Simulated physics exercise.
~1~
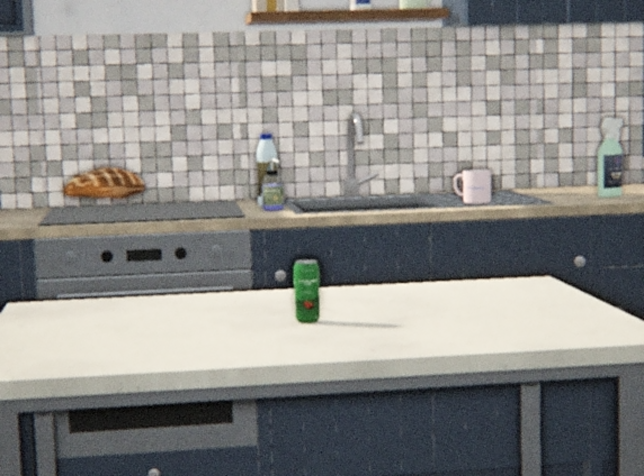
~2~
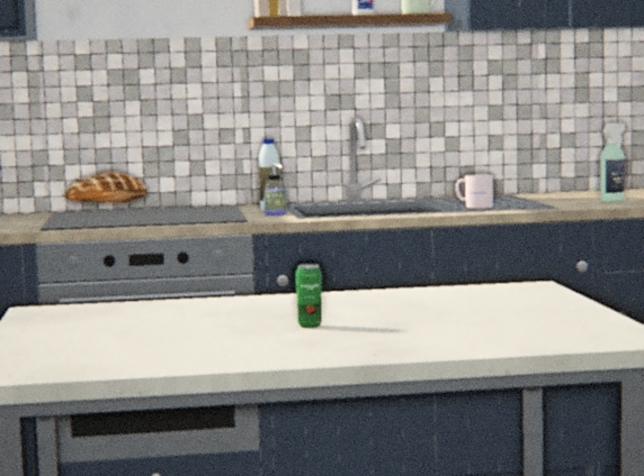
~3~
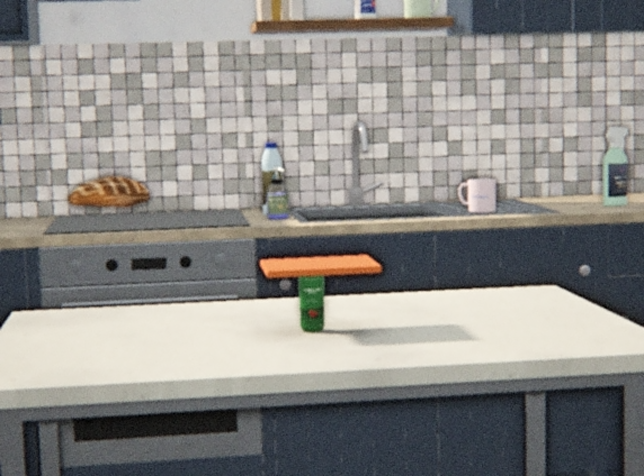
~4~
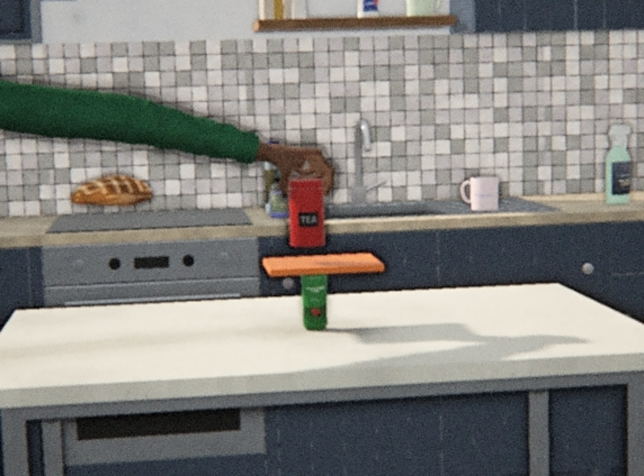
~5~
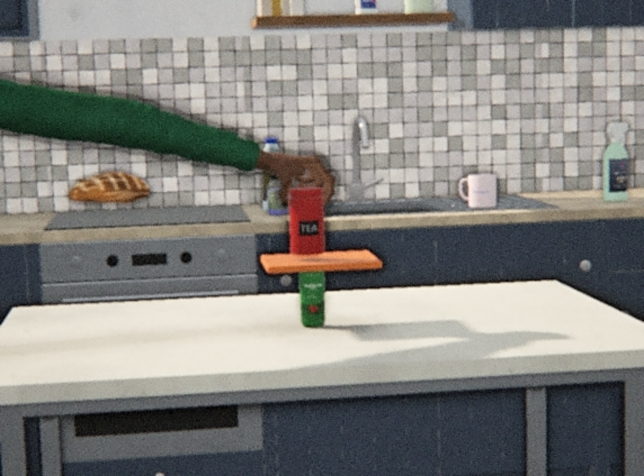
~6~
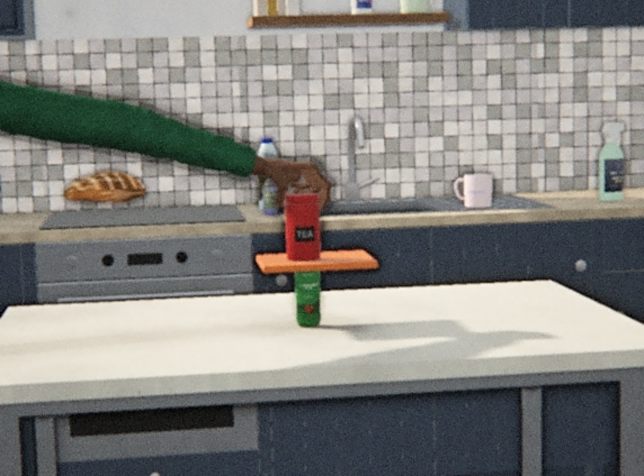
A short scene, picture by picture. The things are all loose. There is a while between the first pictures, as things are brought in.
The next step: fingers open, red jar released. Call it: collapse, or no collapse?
No collapse.
Then, 0.40 s later than the last frame, all is still.
Then, 1.20 s later than the last frame, red jar resting near (302, 227).
Then, 2.10 s later than the last frame, red jar resting near (303, 227).
When it is over, all 3 as before. End places, in pixels of the last picture, red jar near (303, 227). The stack holds.
